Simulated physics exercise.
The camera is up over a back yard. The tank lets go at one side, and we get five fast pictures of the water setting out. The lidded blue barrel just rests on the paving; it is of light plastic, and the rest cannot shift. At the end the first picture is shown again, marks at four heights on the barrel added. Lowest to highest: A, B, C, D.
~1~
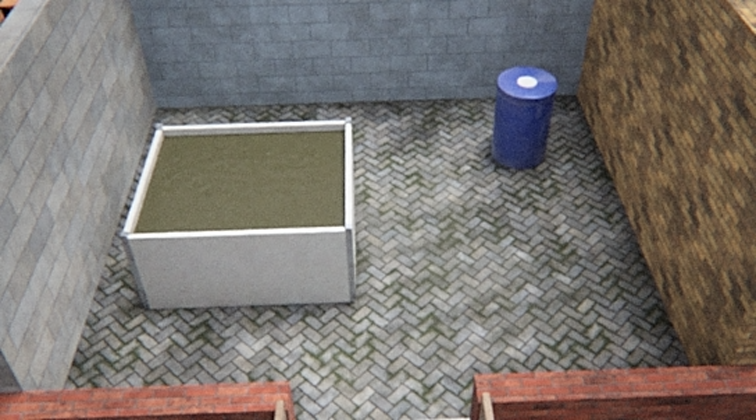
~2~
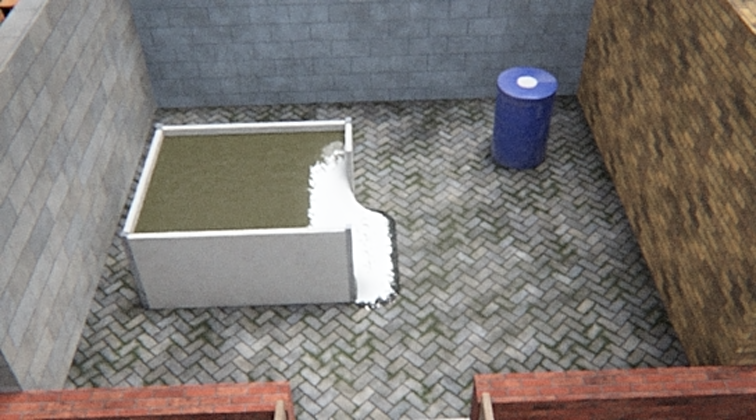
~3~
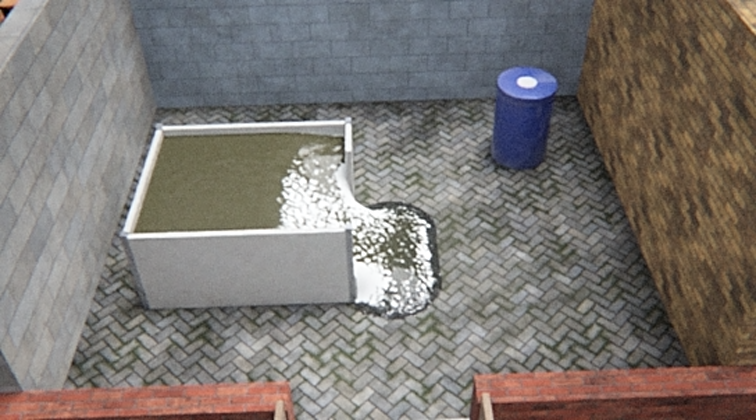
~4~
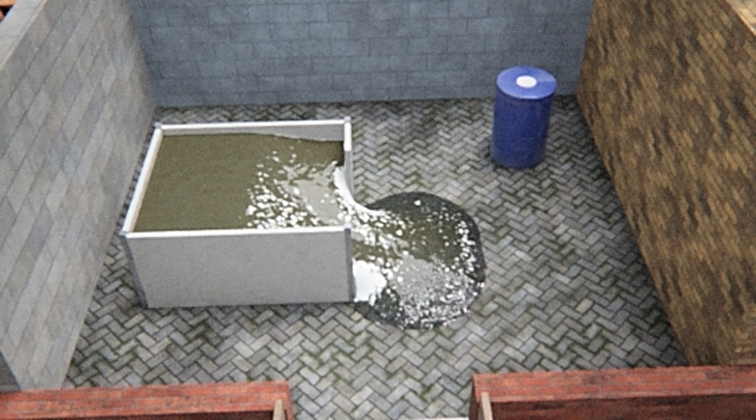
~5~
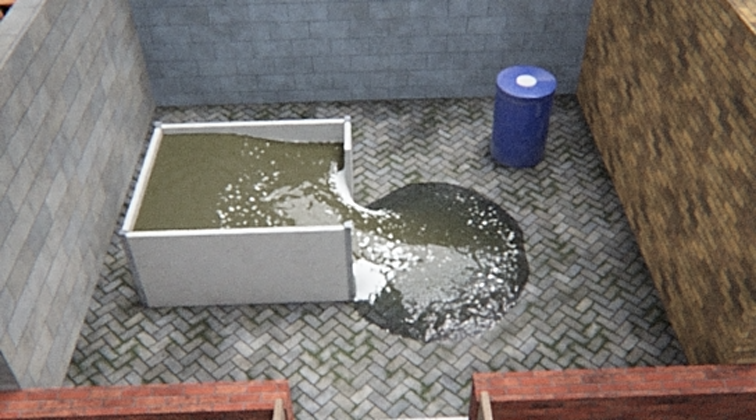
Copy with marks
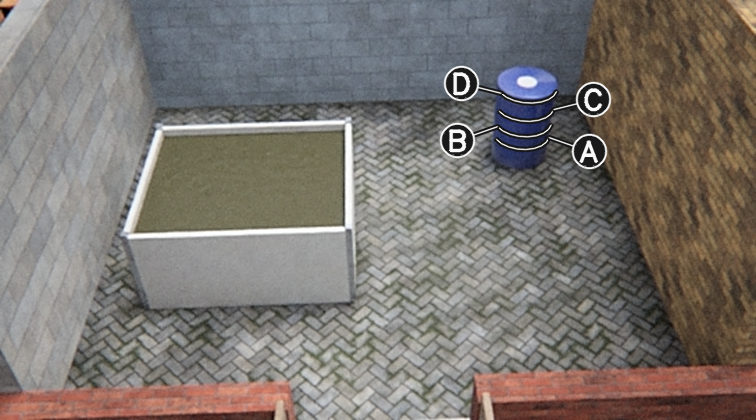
A walled back yard paved in mossy grey herringbone brick is seen from above by a camera that stays still. A white-sided tank brimming with murky green water stands at left, a blue barrel stands at the back right, and low red brick walls flank an opening in front. Water pours through the tank's right side, foaming white, then spreads rightward across the paving in a widening, rounded dark pool while the barrel stays put.
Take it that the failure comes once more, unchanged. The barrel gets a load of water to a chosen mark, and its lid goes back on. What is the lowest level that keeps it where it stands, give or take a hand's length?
That is mark A.
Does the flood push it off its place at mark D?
No, not at all.
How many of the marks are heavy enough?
All four.
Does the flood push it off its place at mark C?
No.
On the marked copy, A at (525, 149); B at (527, 136); C at (529, 121); D at (532, 103); from the bottom up A, B, C, D.
If A is chosen, it does not move.
If B is chosen, it does not move.
If C is chosen, it does not move.
If D is chosen, it does not move.
